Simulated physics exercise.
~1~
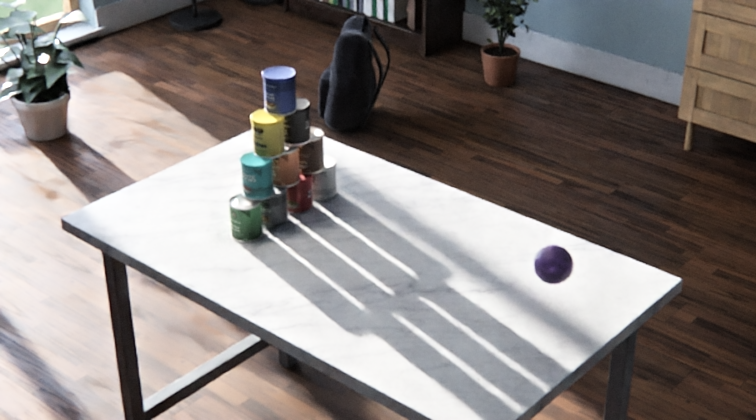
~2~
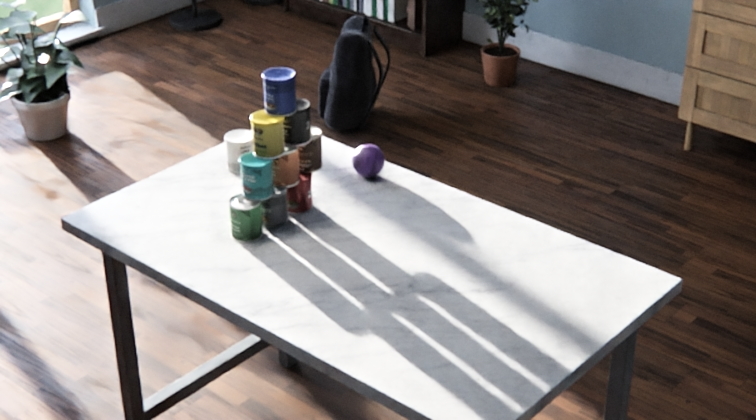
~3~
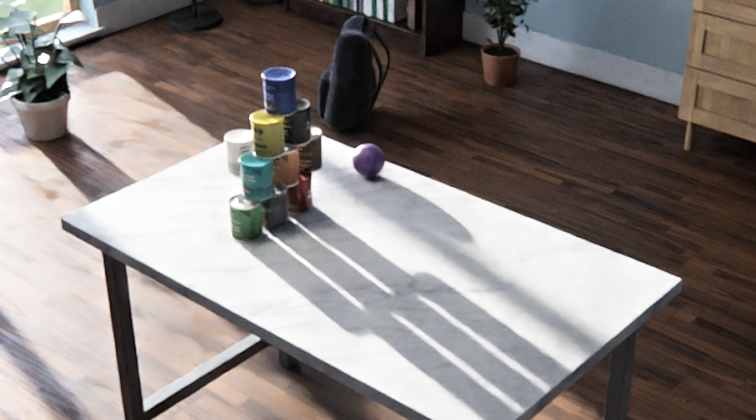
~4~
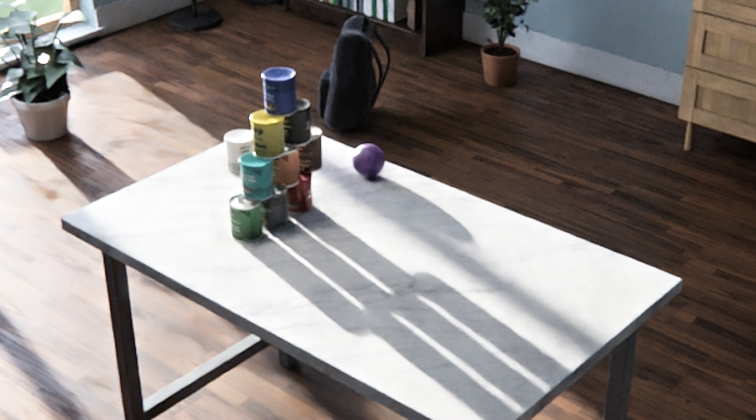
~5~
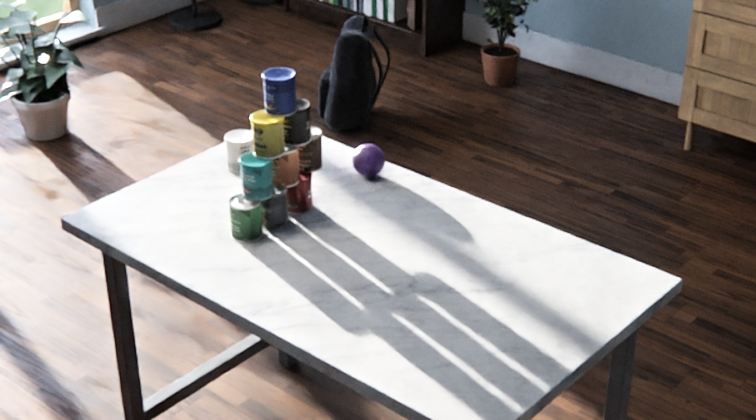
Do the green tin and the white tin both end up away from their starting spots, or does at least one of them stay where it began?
At least one stays, as the green tin keeps its place at the front of the pile. The white tin ends up elsewhere, standing upright on the left side of the stack.
At the start, a purple ball is over the right side of a pale table, while colourful tins stand stacked in a pile toward the left, with a blue one on top and a white one at the right side. The ball then travels left and toward the far edge, ending up just right of the pile. The white tin shifts from the right side of the stack to its left side, still upright. The rest of the pile keeps standing, blue tin still on top. After that, the ball and all the tins stay still.
